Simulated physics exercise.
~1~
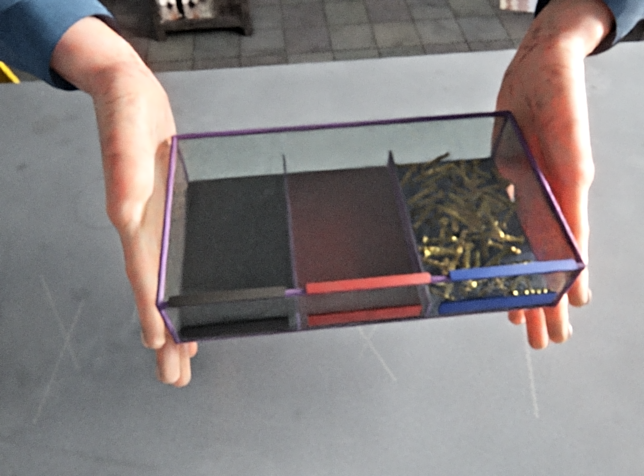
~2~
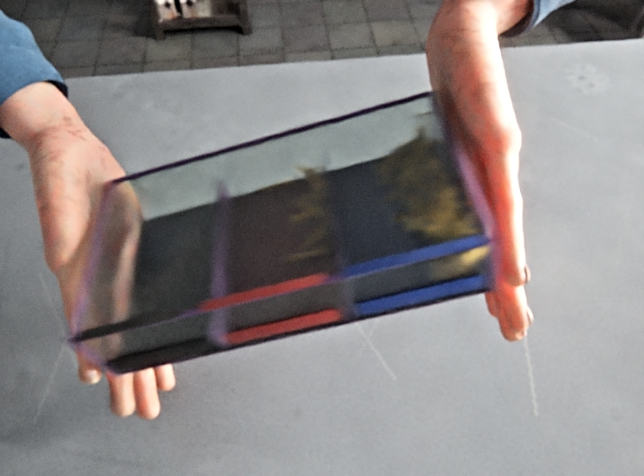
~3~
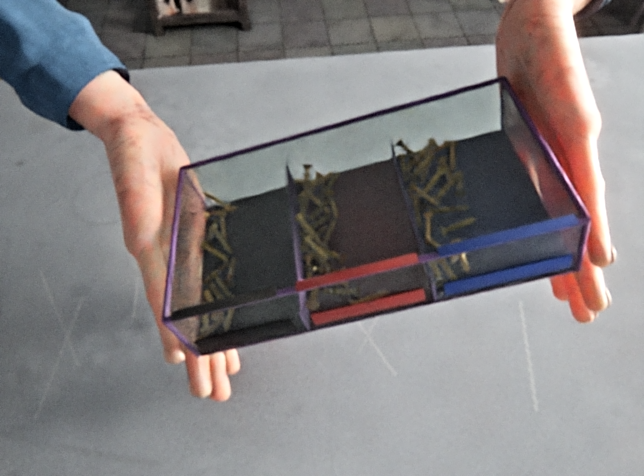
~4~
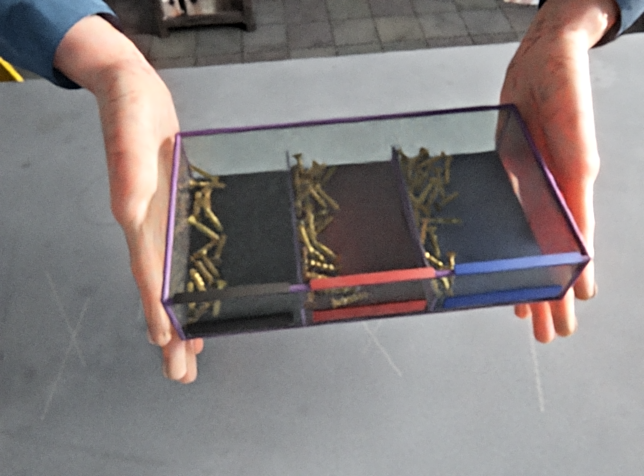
Brass-coloured screws piled in the blue right-hand section of a clear divided box slid left over the dividers as two hands tilted and shook it, then the hands brought it nearly level, leaving screws along the left side of all three sections.
